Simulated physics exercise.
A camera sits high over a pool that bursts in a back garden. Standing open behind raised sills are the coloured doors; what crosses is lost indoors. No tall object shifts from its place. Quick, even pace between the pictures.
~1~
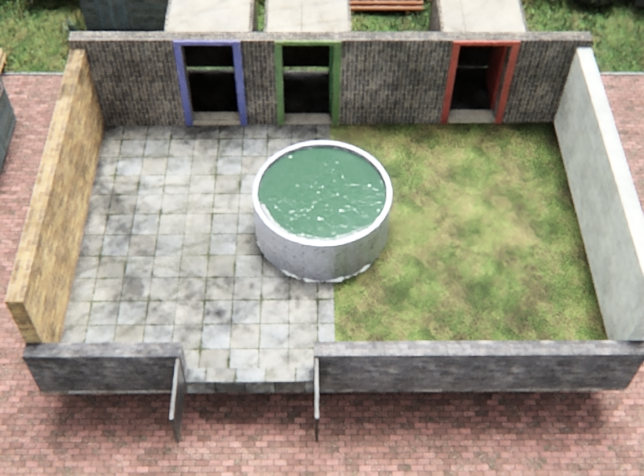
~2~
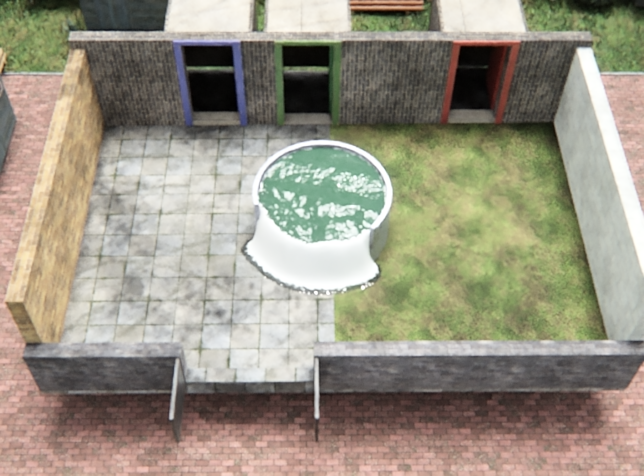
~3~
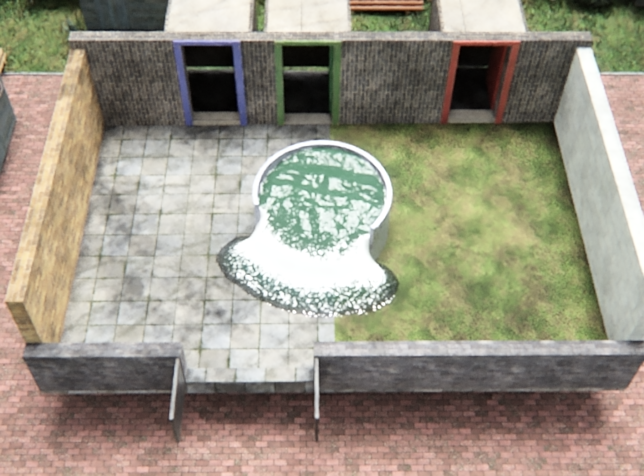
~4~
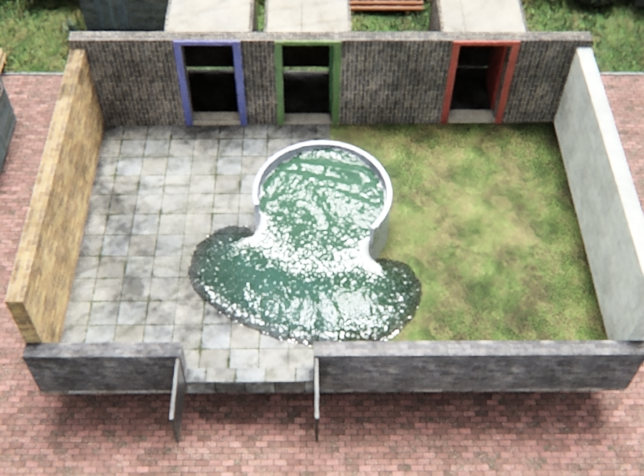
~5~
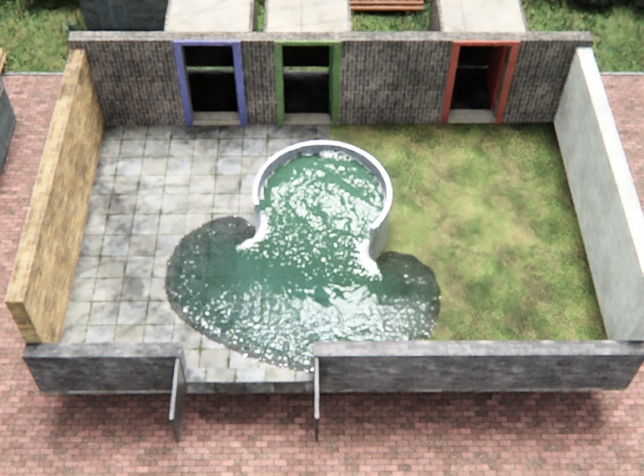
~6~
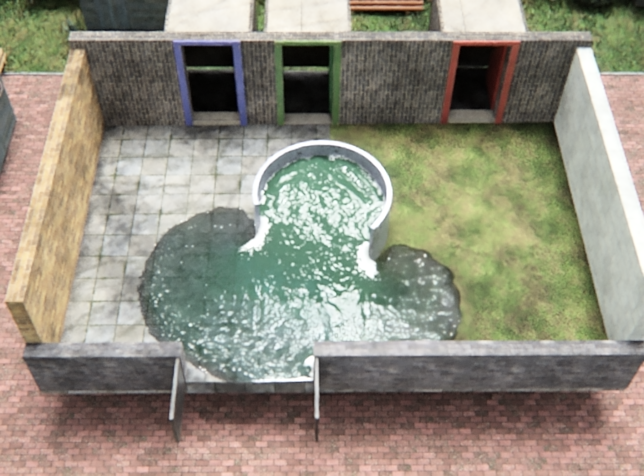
A round pool in a walled garden bursting at its front, green water pouring out and spreading across the paving and grass.
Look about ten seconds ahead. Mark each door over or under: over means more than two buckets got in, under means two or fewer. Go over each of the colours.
Green door - under, red door - under, blue door - under.
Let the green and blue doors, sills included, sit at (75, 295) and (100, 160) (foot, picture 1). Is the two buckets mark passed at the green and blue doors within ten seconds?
As it turns out, the green spills past but the blue keeps clear.
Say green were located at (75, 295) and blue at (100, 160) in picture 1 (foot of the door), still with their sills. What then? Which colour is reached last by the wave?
I reckon it's the red-painted one.
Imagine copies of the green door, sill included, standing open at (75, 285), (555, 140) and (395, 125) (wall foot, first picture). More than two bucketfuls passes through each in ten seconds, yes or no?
In order: Exceeds it, falls short, falls short.
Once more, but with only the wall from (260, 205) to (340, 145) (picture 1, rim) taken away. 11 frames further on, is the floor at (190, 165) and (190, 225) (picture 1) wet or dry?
In order - first: Drenched, second: Drenched.
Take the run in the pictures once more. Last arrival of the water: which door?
The one in red.
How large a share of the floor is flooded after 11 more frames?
Estimated share: About 40 %.
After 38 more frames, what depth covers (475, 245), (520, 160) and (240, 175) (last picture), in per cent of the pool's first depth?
At the three places, in the order asked: Around 6, 2 and 2 per cent.
A moment on, water covers 40 % of the floor; the green door not reached, the red door not reached, the blue door not reached.
Next, water covers 40 % of the floor; the green door not reached, the red door not reached, the blue door not reached.
Then, water covers 60 % of the floor; the green door not reached, the red door not reached, the blue door not reached.
Later, water covers 85 % of the floor; the green door wet at the sill, nothing in, the red door not reached, the blue door wet at the sill, nothing in.
In the end, water covers 95 % of the floor; the green door wet at the sill, nothing in, the red door wet at the sill, nothing in, the blue door wet at the sill, nothing in.
